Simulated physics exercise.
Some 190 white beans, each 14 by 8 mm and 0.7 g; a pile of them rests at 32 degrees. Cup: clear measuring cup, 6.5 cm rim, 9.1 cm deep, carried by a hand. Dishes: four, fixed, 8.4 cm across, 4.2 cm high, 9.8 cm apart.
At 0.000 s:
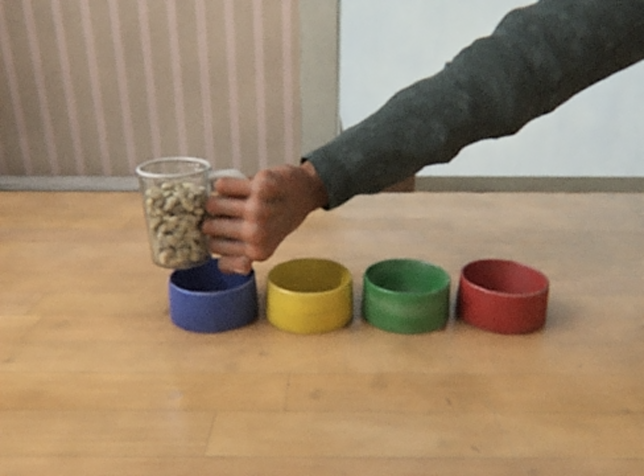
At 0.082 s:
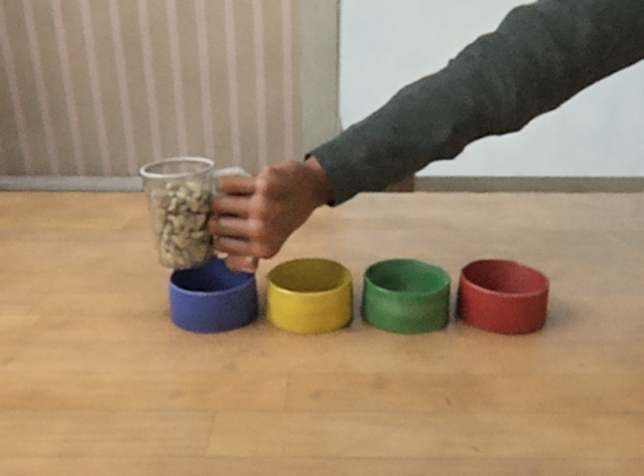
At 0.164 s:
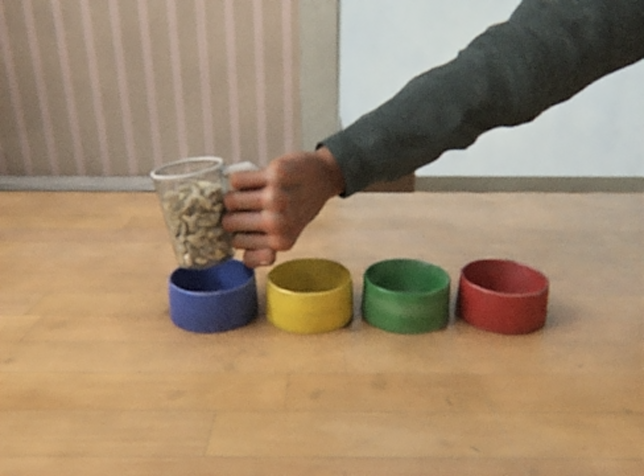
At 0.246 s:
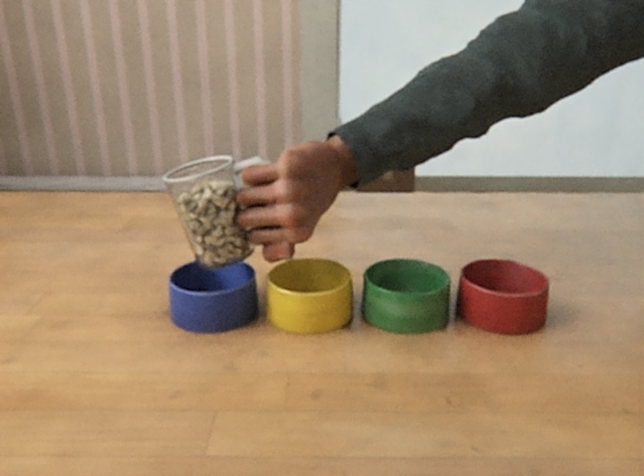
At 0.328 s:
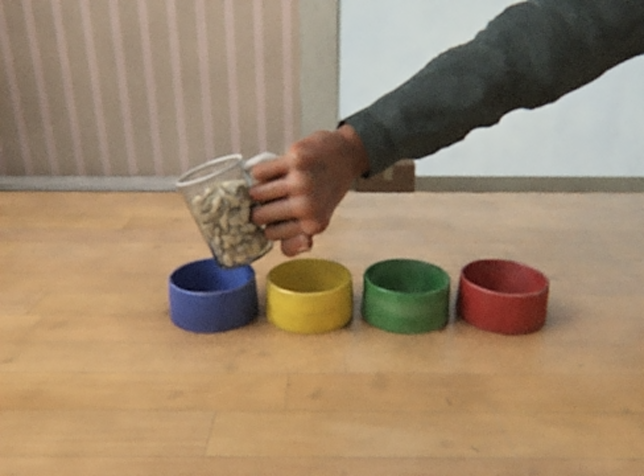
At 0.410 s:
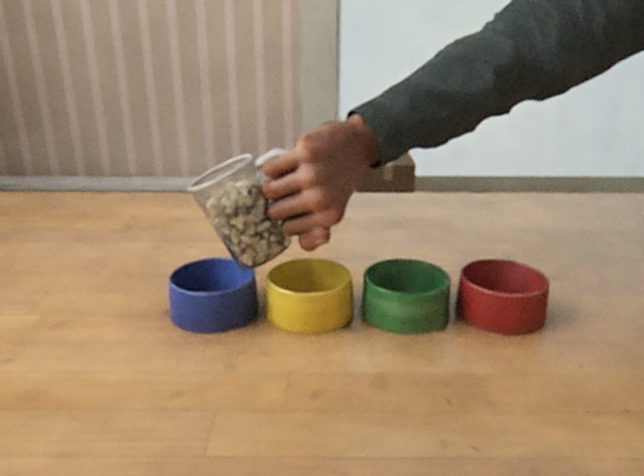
In this clip, a hand holds a clear measuring cup of white beans above a row of blue, yellow, green and red dishes on a wooden table, then moves it a short way right while tilting it to the left.
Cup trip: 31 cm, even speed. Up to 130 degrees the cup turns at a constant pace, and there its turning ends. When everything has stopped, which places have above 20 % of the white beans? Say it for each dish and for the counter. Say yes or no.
Red: No, blue: No, green: Yes, yellow: No, counter: Yes.
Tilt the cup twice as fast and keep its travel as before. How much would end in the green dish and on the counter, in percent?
Result - green dish: 0; counter: 10.
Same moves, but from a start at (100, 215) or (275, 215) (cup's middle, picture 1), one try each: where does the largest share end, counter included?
The biggest share lands on green the first time and on red the second time.
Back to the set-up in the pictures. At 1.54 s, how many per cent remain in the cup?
Roughly 85 per cent.
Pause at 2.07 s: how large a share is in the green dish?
It works out to some 60 per cent.
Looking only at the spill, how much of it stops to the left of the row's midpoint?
Share: About 10 in a hundred.
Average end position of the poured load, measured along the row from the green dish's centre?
The average sits about 2 cm from the centre, on its right.
Then, at 1.09 s, tilt 74 degrees; cup holds 100 %.
After 1.54 s, tilt 107 degrees; cup holds 85 %, green 10 %.
Then, at 2.07 s, tilt 130 degrees; cup holds 5 %, green 60 %.
In the end, at 3.5 s, red 5 %, blue 0 %, green 60 %, yellow 0 %, counter 35 %.
